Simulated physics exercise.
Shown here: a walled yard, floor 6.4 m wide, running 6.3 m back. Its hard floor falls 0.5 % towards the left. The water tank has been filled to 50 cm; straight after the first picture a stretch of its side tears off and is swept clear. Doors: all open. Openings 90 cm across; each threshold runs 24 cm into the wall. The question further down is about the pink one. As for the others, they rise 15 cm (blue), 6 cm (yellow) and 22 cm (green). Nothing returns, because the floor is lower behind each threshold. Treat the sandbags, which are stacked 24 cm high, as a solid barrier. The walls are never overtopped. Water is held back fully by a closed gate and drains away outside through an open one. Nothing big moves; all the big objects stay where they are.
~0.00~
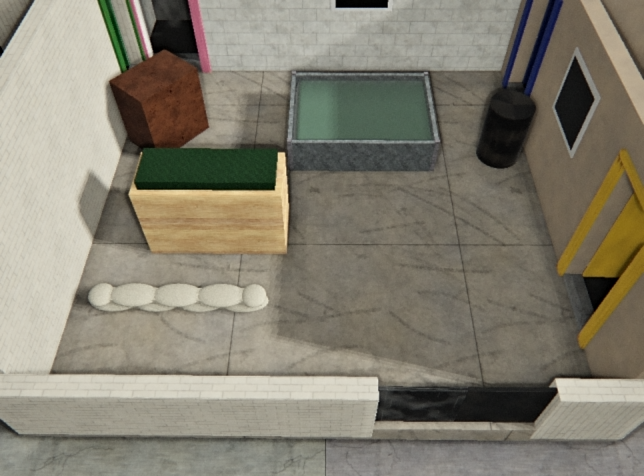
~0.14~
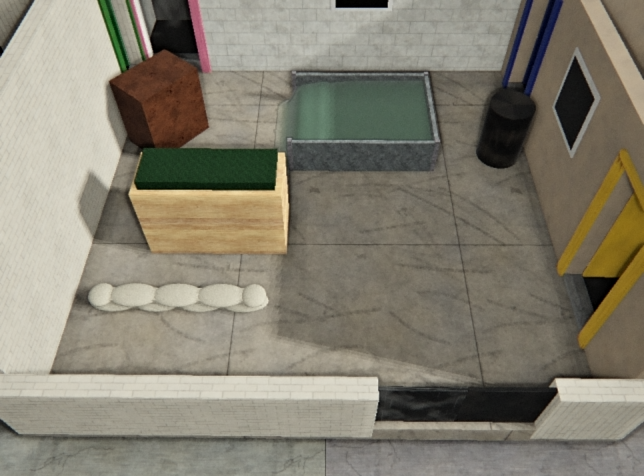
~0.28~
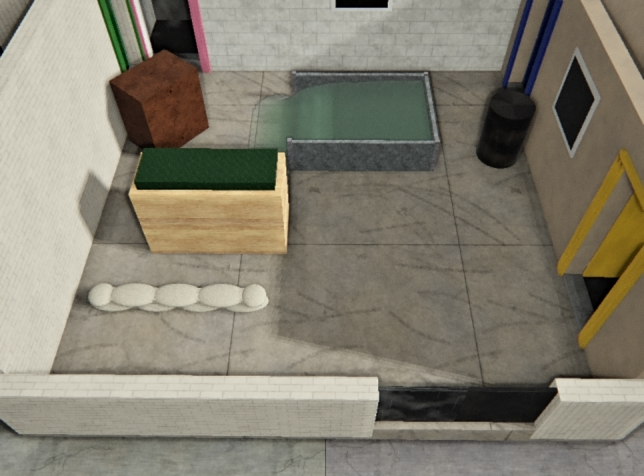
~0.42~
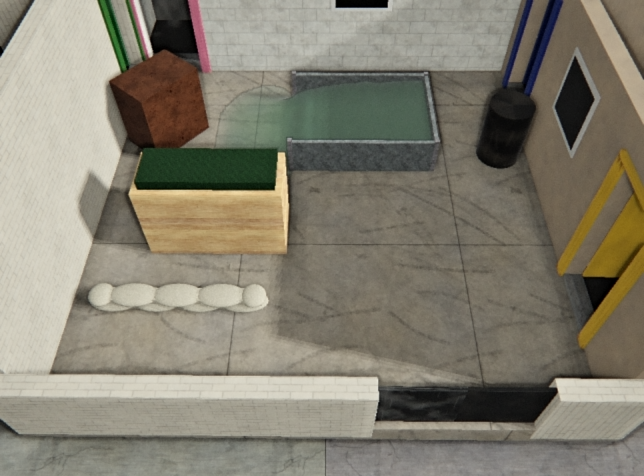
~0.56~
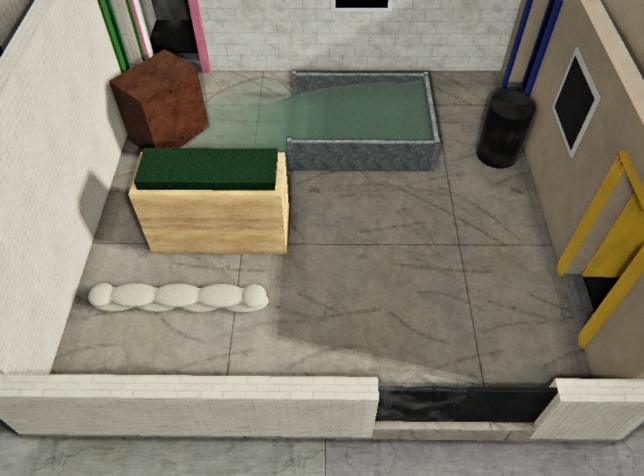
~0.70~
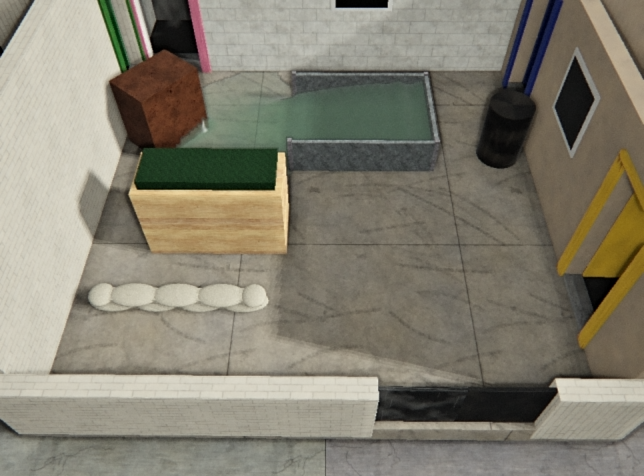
In a walled yard, greenish water pours from the left side of a grey tank and spreads leftward across the floor.
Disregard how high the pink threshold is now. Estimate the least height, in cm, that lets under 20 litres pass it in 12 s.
I would say 22 cm.
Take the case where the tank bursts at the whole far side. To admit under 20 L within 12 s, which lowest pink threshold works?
In that case about 13.5 cm.
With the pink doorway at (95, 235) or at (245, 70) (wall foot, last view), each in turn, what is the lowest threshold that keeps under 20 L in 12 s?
First place around 16 cm, second around 9.0 cm.
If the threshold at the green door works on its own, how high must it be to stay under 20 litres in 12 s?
Roughly 22 cm at green.
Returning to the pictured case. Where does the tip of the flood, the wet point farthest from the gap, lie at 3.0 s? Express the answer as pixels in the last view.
The tip of the flood lies near (41, 405).
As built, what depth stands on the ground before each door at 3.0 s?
Centimetres: Blue = 0, pink = 25, yellow = 0, green = 24.
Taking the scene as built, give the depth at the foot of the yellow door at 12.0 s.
It comes to about 5.0 centimetres deep.
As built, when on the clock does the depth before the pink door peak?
Peak time: About 2.2 s.
After 1.4 s water covers 20 % of the floor, deepest (32 cm) near (206, 130); 7 cm at the pink door, 0 litres in over its 21 cm threshold.
After 3.0 s water covers 30 % of the floor, deepest (34 cm) near (132, 123); 25 cm at the pink door, 21 litres in over its 21 cm threshold.
After 12.0 s water covers 95 % of the floor, deepest (8 cm) near (439, 146); 4 cm at the pink door, 28 litres in over its 21 cm threshold.
At the pink door as built, the water arrived by 1.2 s and peaked near 29 cm at 2.2 s.
Run again over the same 12 s with other heights there, 43 litres in over 19 cm, 8 litres over 25.5 cm. The limit of 20 litres is kept from about 22 cm up.
